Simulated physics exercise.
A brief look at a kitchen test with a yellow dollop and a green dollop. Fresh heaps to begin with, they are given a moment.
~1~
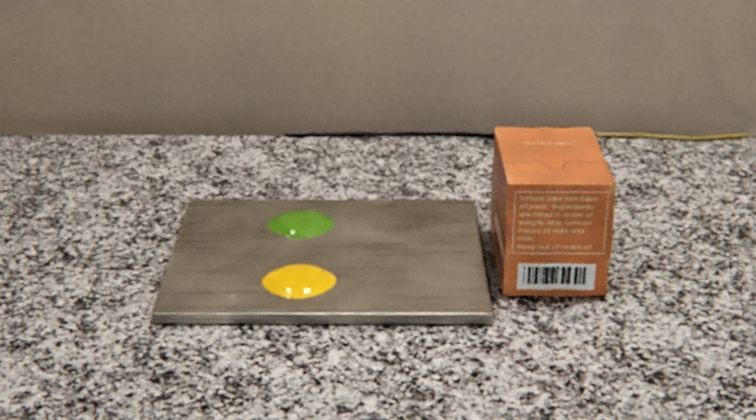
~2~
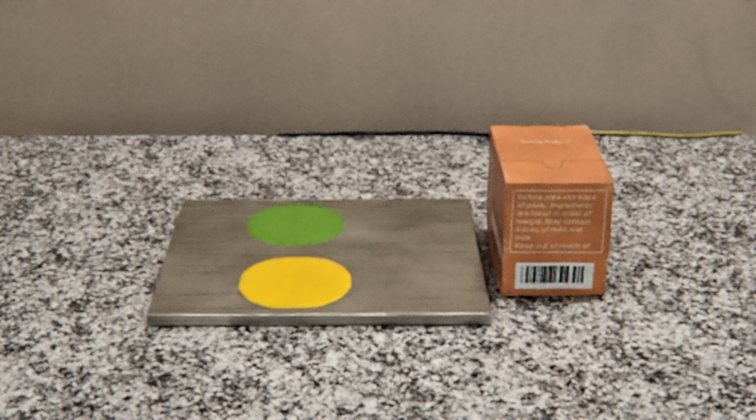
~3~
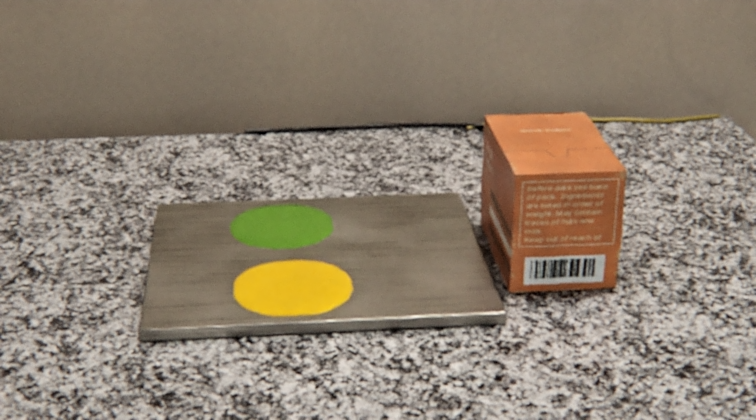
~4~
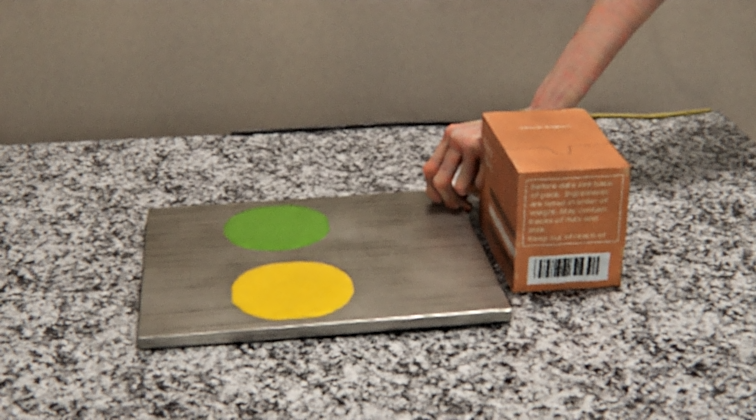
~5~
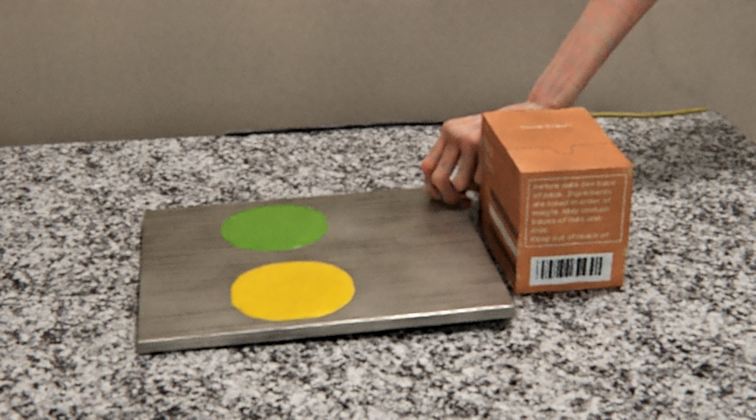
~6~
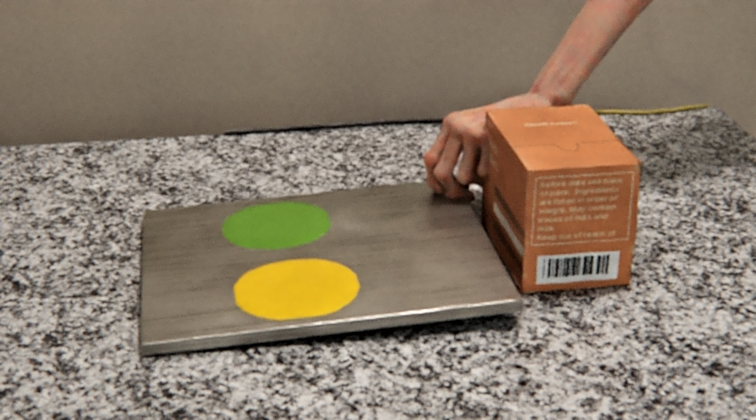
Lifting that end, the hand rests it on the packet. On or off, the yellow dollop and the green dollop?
Take the yellow dollop first: It goes over; then the green dollop goes over.
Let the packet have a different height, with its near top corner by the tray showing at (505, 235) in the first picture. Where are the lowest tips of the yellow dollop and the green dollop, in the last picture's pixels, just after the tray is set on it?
Roughly (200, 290) and (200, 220).
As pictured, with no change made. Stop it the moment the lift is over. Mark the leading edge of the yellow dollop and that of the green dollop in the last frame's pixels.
First at (156, 295), then at (160, 228).
Shortly, slope about 24°; the yellow dollop has crept down a long way; the green dollop has crept down a long way.
Then, the yellow dollop is dripping off the low end; the green dollop is dripping off the low end.
At the finish, slope about 24°; the yellow dollop is dripping off the low end; the green dollop is dripping off the low end.
